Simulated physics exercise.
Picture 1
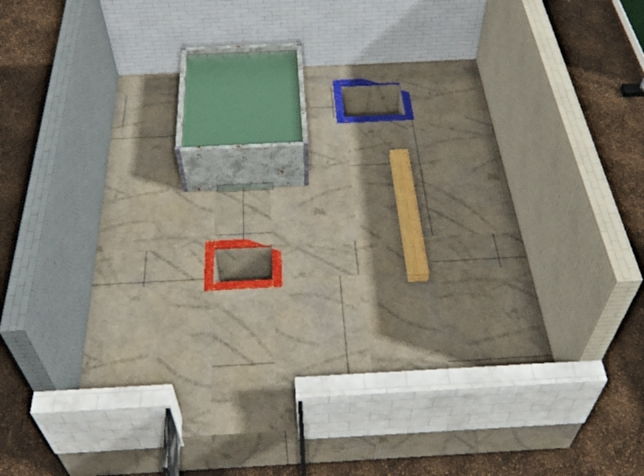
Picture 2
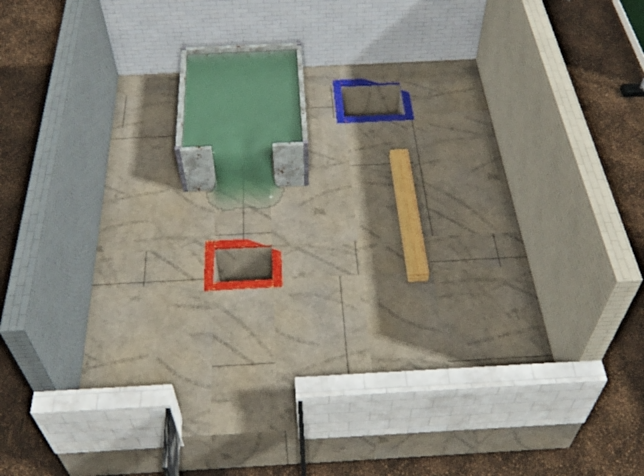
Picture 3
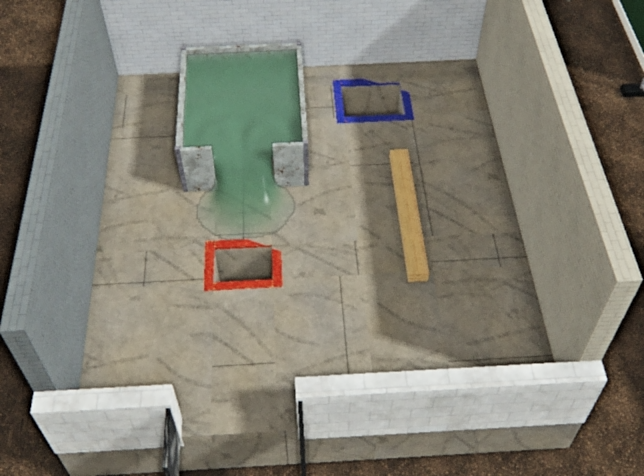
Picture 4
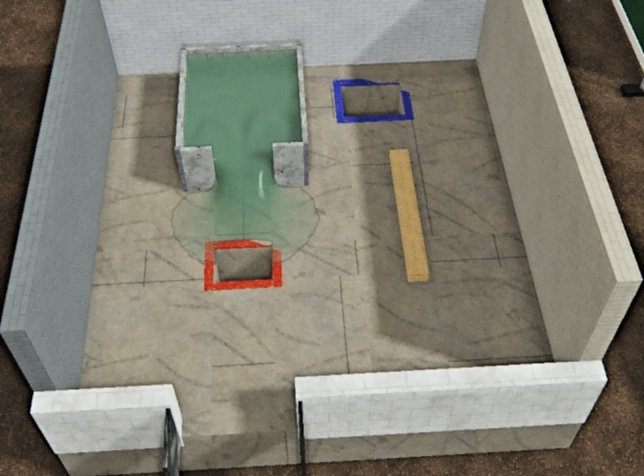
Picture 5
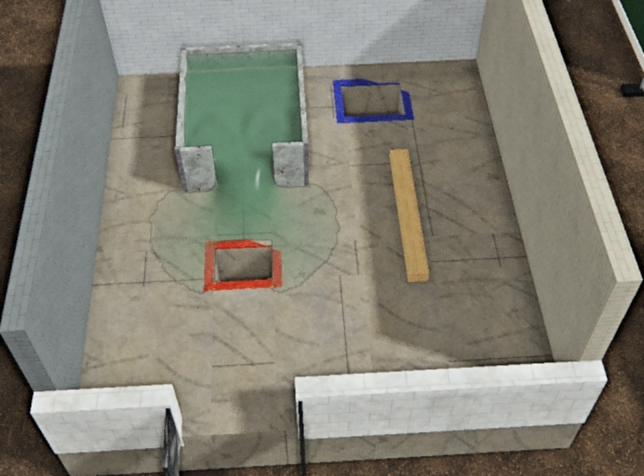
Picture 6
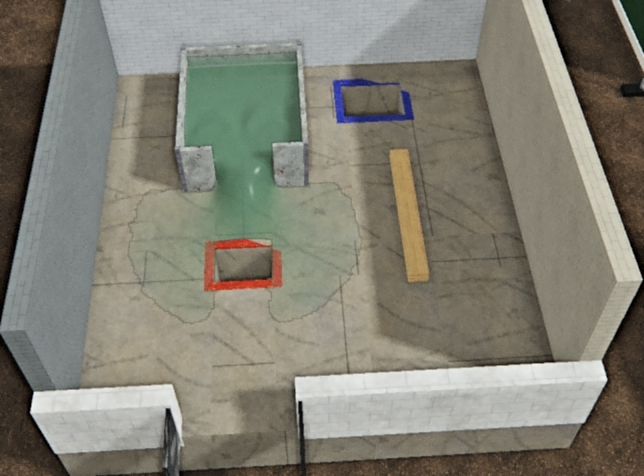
A tank of green water stood in a walled yard until its front opened and water poured out, spreading across the floor toward the viewer and around both sides of the red-edged pit.
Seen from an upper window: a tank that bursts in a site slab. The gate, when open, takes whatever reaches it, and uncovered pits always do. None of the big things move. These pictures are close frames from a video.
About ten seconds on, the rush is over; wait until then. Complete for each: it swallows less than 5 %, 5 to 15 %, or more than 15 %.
Completed: The gate swallows 5 to 15 %; the red pit swallows more than 15 %; the blue pit swallows less than 5 %.
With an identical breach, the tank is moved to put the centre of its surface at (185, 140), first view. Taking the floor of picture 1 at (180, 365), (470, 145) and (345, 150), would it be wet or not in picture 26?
Spot 1 wetted, spot 2 unwetted, spot 3 unwetted.
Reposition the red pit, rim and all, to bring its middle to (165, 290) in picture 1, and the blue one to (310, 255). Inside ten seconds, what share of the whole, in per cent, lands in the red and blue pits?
Per cent, approx.: Red 20, blue 30.
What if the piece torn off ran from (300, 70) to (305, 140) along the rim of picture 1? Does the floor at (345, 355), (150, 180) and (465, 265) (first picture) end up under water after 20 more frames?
Taking them in order, I'd say swamped, not reached and swamped.
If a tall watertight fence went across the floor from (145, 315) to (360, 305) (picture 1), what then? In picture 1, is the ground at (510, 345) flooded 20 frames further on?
Finding: Waterlogged.
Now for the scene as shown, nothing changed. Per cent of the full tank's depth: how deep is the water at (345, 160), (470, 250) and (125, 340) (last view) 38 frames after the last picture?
Respectively 0, 4 and 10 per cent.
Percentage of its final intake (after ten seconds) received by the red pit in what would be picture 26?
About 60 %.
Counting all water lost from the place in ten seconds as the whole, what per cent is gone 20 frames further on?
Approximately 55 %.
A moment on, water covers 35 % of the floor; the gate 0 %, the red pit 12 %, the blue pit 0 %.
Next, water covers 40 % of the floor; the gate 0 %, the red pit 19 %, the blue pit 0 %.
Then, water covers 45 % of the floor; the gate 1 %, the red pit 27 %, the blue pit 0 %.
Later, water covers 60 % of the floor; the gate 4 %, the red pit 36 %, the blue pit 0 %.
In the end, water covers 75 % of the floor; the gate 7 %, the red pit 44 %, the blue pit 1 %.
